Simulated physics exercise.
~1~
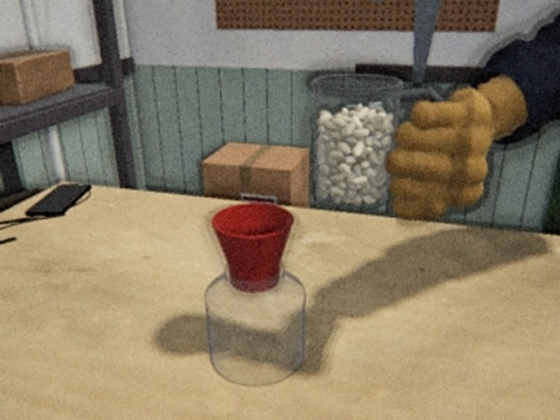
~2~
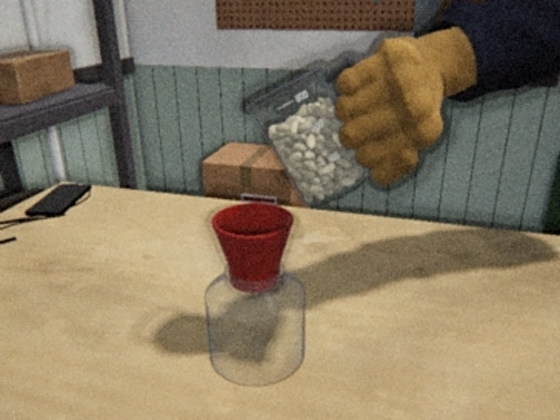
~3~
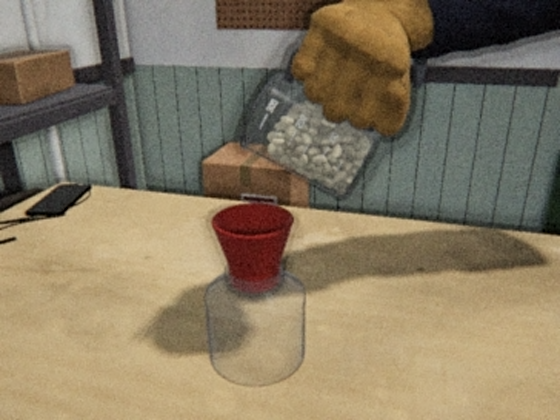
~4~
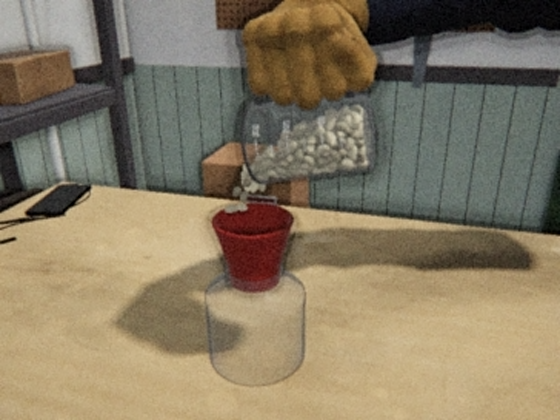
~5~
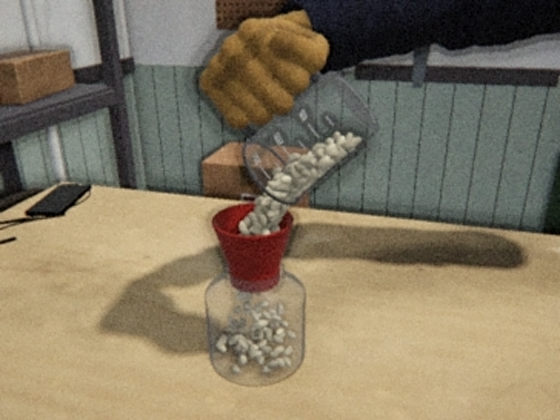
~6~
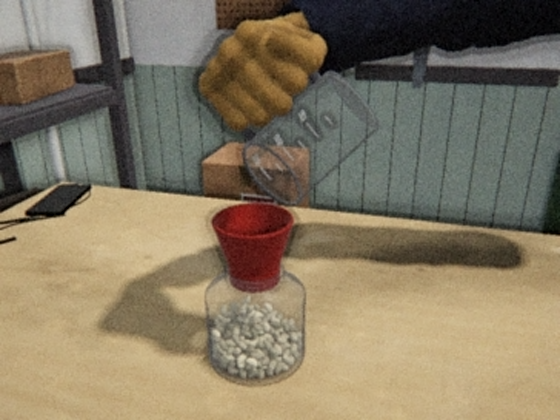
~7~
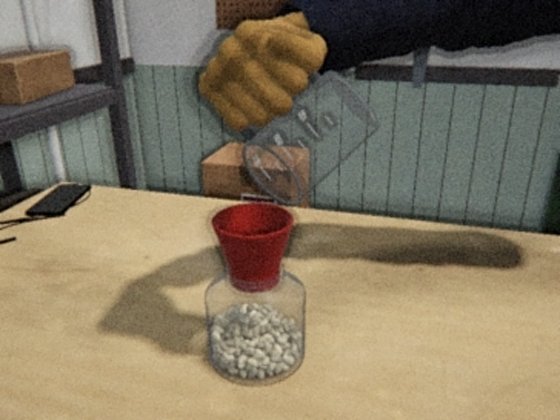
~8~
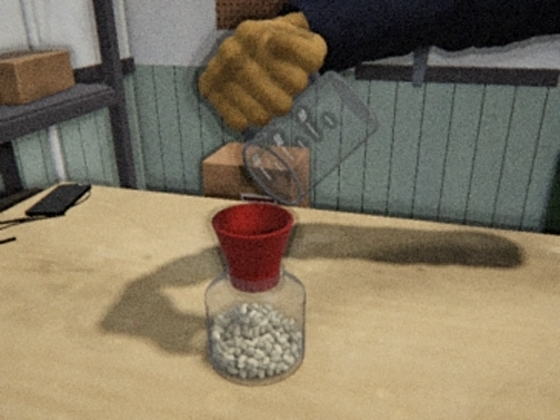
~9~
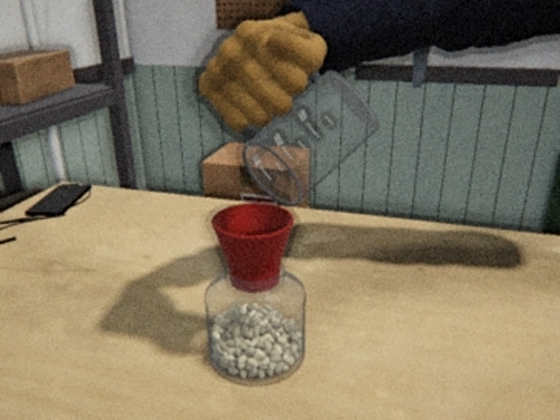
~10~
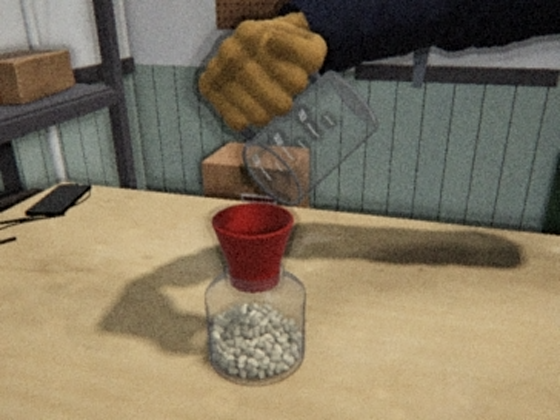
On a wooden table in a workshop-like room, a gloved hand moves a clear cup of white beans left and tips it over a red funnel set in a clear jar, and the beans pour through until the cup is empty and all of them rest in the jar.
